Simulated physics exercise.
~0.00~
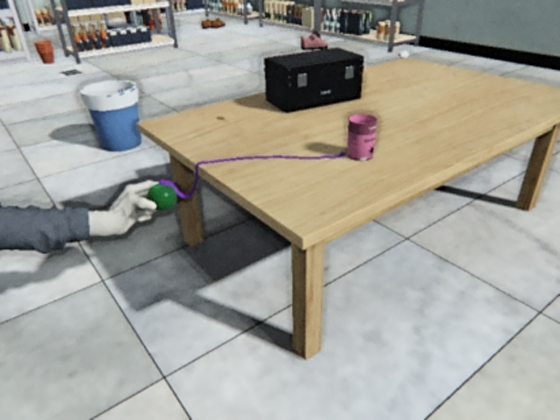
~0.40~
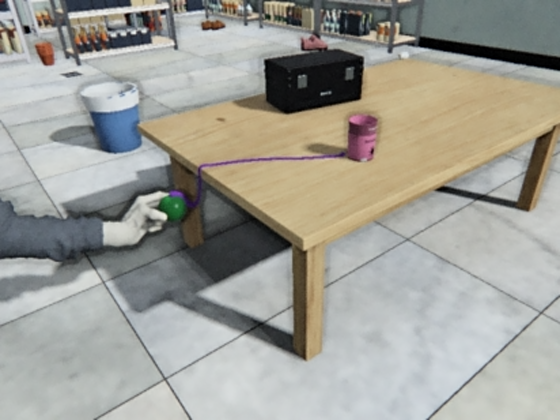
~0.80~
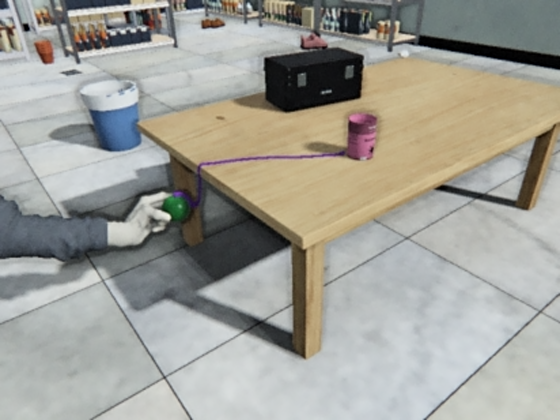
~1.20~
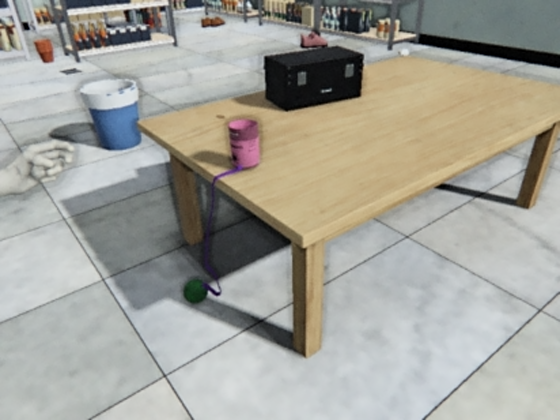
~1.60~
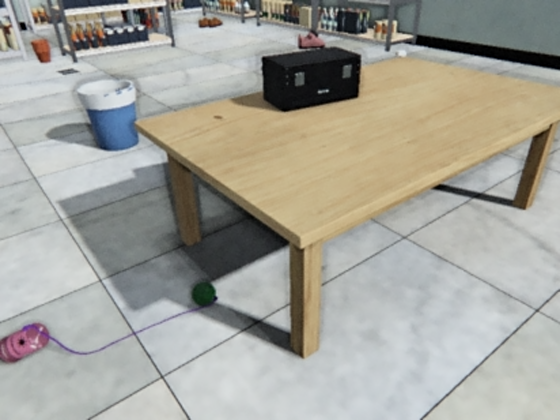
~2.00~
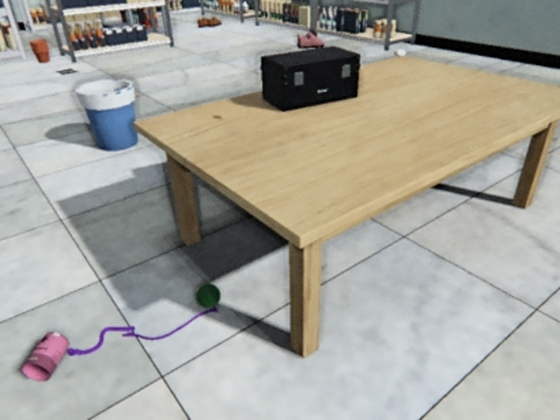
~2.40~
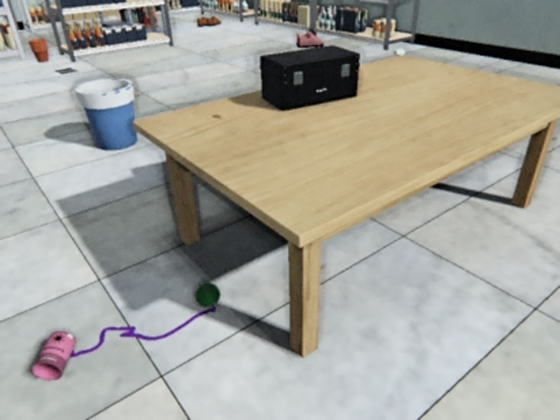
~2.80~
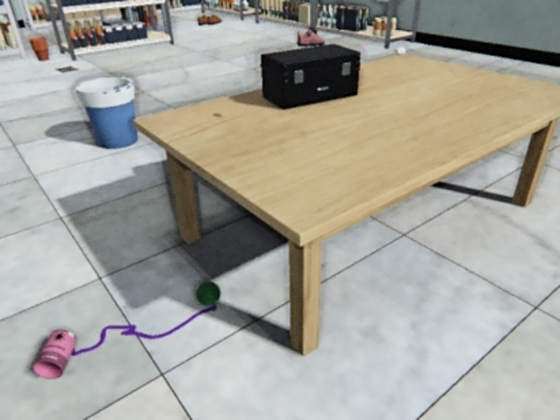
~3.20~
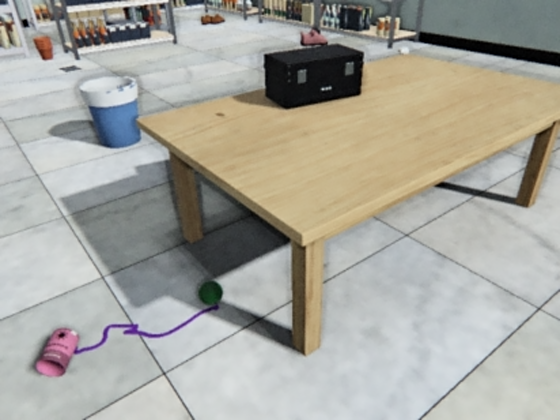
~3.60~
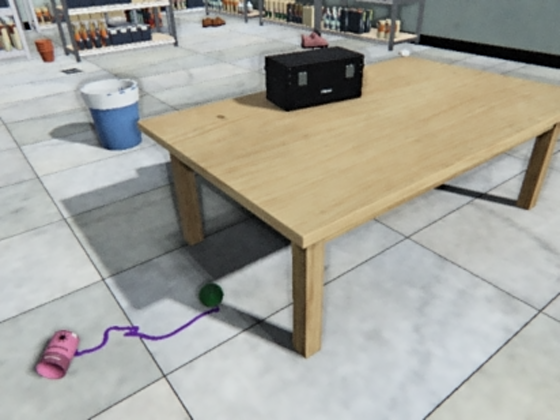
A green ball tied by a purple ribbon to a pink cup dropped to the floor when a gloved hand let go, dragging the cup left across the table and off the edge, where it ended on its side while the black toolbox stayed put.
